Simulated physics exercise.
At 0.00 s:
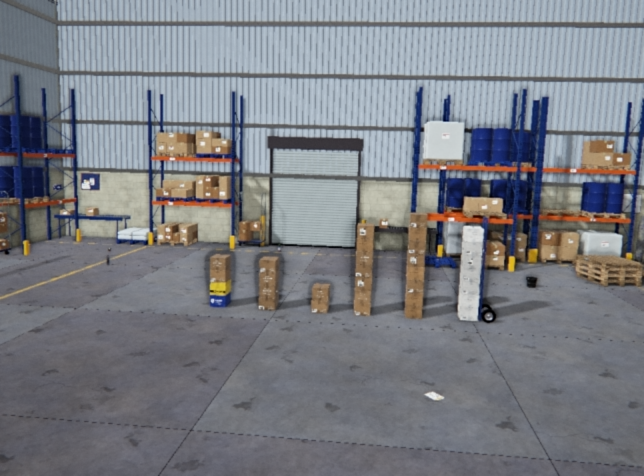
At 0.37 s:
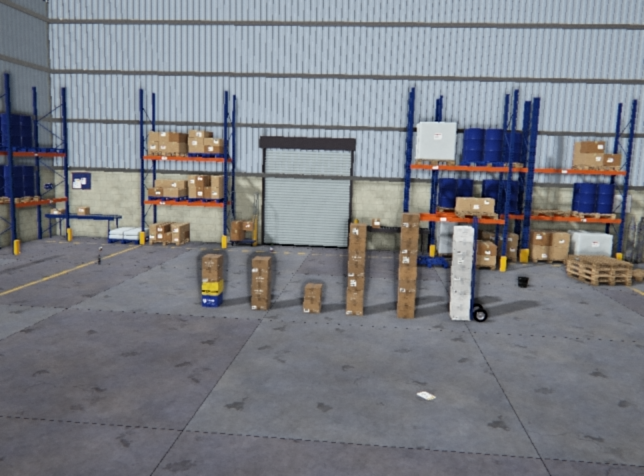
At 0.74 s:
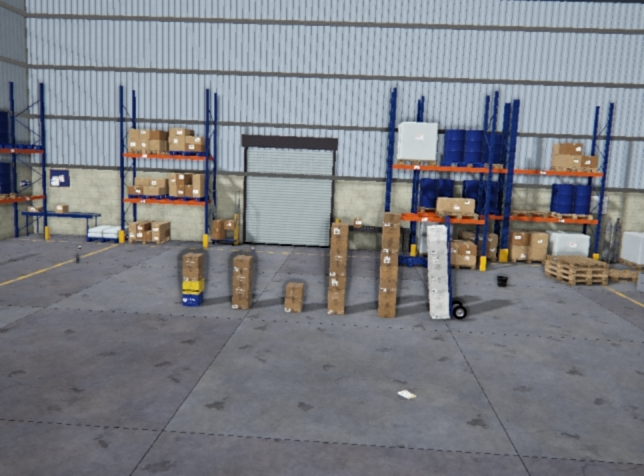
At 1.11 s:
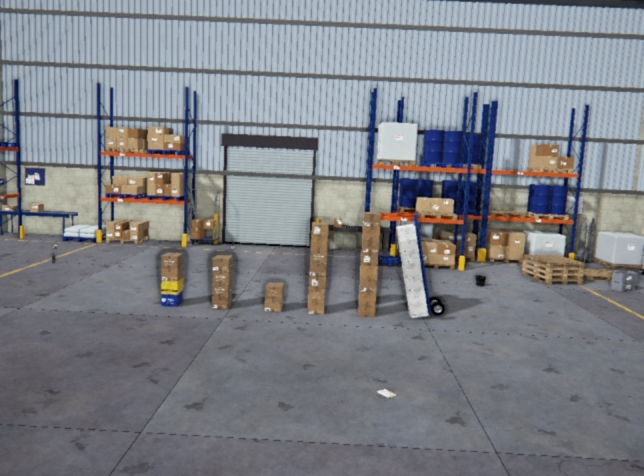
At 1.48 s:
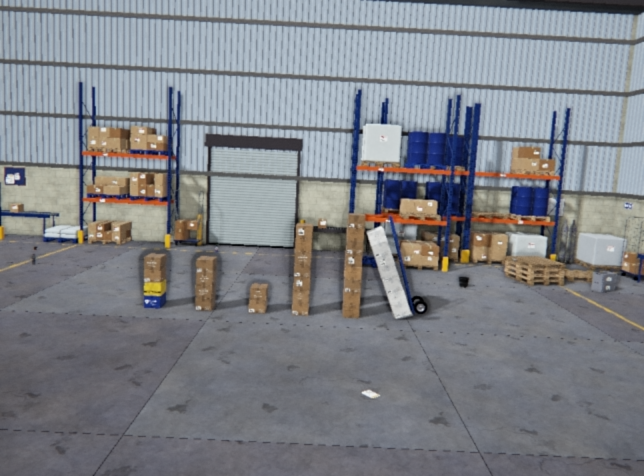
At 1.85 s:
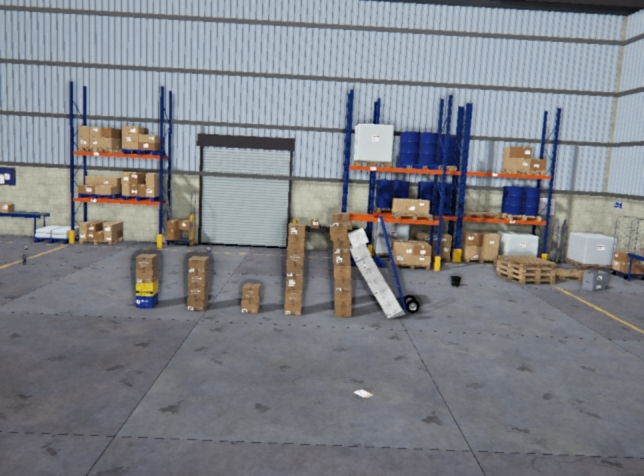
At first, a row of carton stacks of differing heights stands on a warehouse floor, with a pale stack upright on a sack truck at the right end. As the view pans right, the truck and pale stack lean left, increasingly steeply, until the pale stack's top meets the neighbouring tall brown stack.
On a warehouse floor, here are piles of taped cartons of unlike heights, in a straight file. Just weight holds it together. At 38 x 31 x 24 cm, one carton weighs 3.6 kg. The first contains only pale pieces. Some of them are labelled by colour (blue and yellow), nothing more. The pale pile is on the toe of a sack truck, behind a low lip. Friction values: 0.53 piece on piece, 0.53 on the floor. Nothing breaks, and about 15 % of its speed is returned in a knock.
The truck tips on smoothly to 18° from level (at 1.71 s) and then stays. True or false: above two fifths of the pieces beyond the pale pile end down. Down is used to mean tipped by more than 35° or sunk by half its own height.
True.
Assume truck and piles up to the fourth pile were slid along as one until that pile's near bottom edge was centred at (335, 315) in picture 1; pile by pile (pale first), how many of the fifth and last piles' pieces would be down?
Counts down: Fifth 3; last 0.
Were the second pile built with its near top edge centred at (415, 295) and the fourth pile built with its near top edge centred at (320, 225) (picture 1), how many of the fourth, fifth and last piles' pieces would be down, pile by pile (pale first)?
Fourth 0, fifth 0, last 0.
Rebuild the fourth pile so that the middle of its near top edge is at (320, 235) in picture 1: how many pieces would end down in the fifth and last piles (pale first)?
Down by pile: Fifth 3, last 4.
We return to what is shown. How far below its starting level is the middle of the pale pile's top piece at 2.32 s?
Some 20 centimetres.
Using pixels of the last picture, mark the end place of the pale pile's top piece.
The top piece finishes near (301, 277).
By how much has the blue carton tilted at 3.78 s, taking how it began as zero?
Its tilt comes to about 0° at that moment.
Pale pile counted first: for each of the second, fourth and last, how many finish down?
Pieces by pile: Second 8, fourth 0, last 3.
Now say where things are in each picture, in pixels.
In the first frame (places mark the middle of the side facing us; the camera pans a little), truck frame (486, 240) 0° forward; yellow carton (218, 289); blue carton (218, 301); the rest undisturbed.
The second frame shows truck frame (476, 239) 1° forward; yellow carton (210, 289).
The third frame shows truck frame (449, 237) 6° forward, top of the pale pile leaning 6°; yellow carton (191, 288); the rest undisturbed.
The fourth frame shows truck frame (419, 236) 12° forward, top of the pale pile leaning 12°; yellow carton (169, 288); the rest undisturbed.
The fifth frame shows truck frame (396, 237) 17° forward, top of the pale pile leaning 22°; yellow carton (152, 289); the rest undisturbed.
The sixth frame shows truck frame (387, 237) 18° forward, top of the pale pile leaning 25°; yellow carton (144, 290); blue carton (144, 302); steepest lean 4°, the carton at (339, 234); 8 disturbed, none down.
After 2.32 s, 7 of the pale pile down; none of the 25 other cartons down, 9 disturbed.
After 2.80 s, 7 of the pale pile down; 8 of the 25 other cartons down.
After 3.78 s, 7 of the pale pile down; 17 of the 25 other cartons down; yellow carton shifted 11 cm.
At rest (5.9 s), 7 of the pale pile down; 20 of the 25 other cartons down; yellow carton on its side; blue carton shifted 23 mm. That is 80 per cent. As the last picture would show them, middles, yellow carton near (129, 297), blue carton near (146, 300).
